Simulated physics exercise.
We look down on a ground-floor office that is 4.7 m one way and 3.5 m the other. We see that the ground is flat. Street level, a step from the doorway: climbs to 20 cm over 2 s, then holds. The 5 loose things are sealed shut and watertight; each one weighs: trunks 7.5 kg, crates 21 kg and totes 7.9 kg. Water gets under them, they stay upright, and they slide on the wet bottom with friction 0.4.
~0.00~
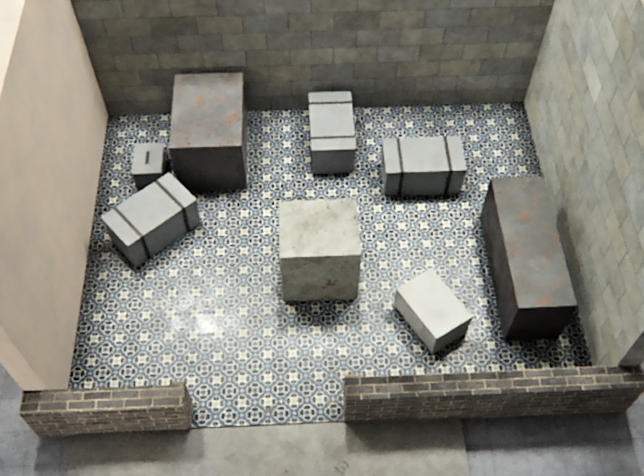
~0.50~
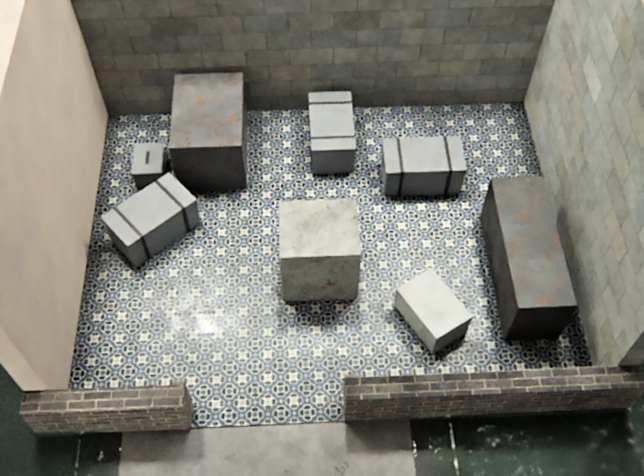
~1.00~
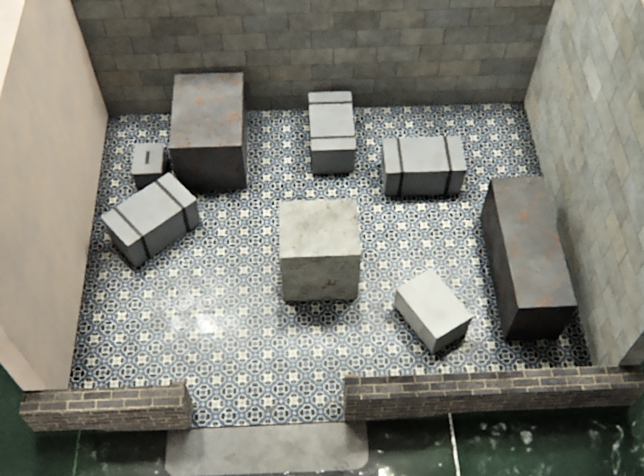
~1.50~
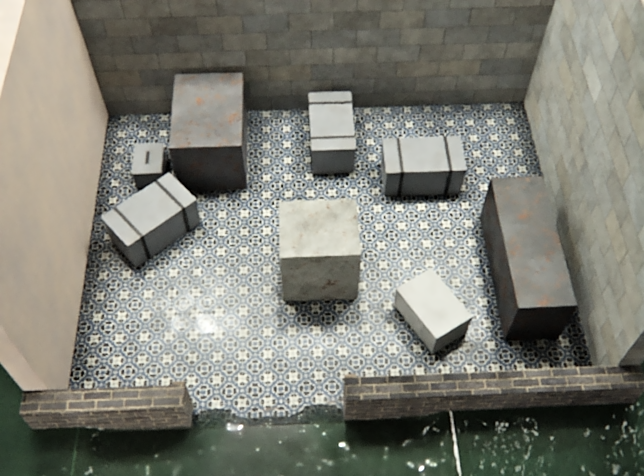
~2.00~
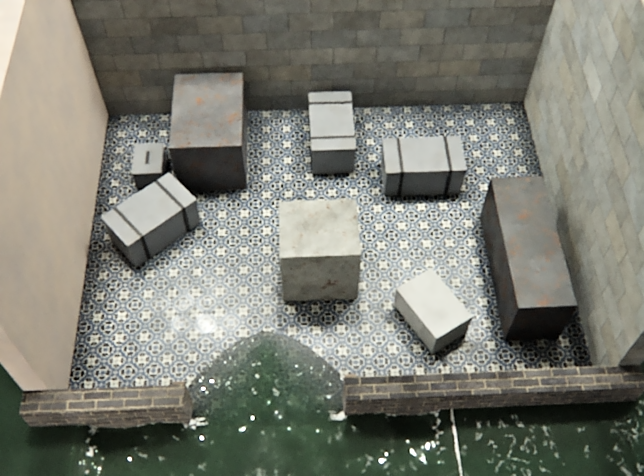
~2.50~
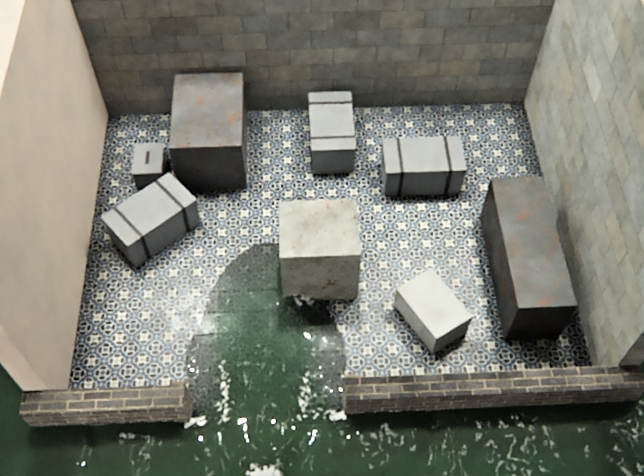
Green water rises outside the low brick wall, then spreads through the gap onto the tiled floor.
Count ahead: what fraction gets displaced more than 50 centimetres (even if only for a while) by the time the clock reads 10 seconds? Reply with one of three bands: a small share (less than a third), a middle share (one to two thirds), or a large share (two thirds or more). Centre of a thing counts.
A large share, two thirds or more.
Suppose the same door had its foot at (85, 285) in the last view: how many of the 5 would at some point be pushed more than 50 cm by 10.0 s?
Result: 4 of them.
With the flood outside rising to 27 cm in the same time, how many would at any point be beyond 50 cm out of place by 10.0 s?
The answer would then be 4.
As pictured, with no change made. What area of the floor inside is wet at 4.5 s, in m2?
I'd estimate close to 9.0 m2.
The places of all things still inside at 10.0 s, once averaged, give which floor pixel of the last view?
At about (343, 191).
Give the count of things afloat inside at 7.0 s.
Answer: 4.
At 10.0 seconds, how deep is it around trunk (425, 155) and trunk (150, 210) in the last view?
I'd put it at 11 cm and 16 cm respectively.
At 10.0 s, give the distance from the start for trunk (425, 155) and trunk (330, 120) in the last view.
The first is 100 cm from its start, the second 120 cm.
After 3.5 s 0 of 5 are over 50 cm from their spots; 0 afloat.
After 4.5 s 0 of 5 are over 50 cm from their spots; 1 afloat.
After 7.0 s 4 of 5 are over 50 cm from their spots; 4 afloat.
After 10.0 s 4 of 5 are over 50 cm from their spots, and 4 have been at some point; 4 afloat.
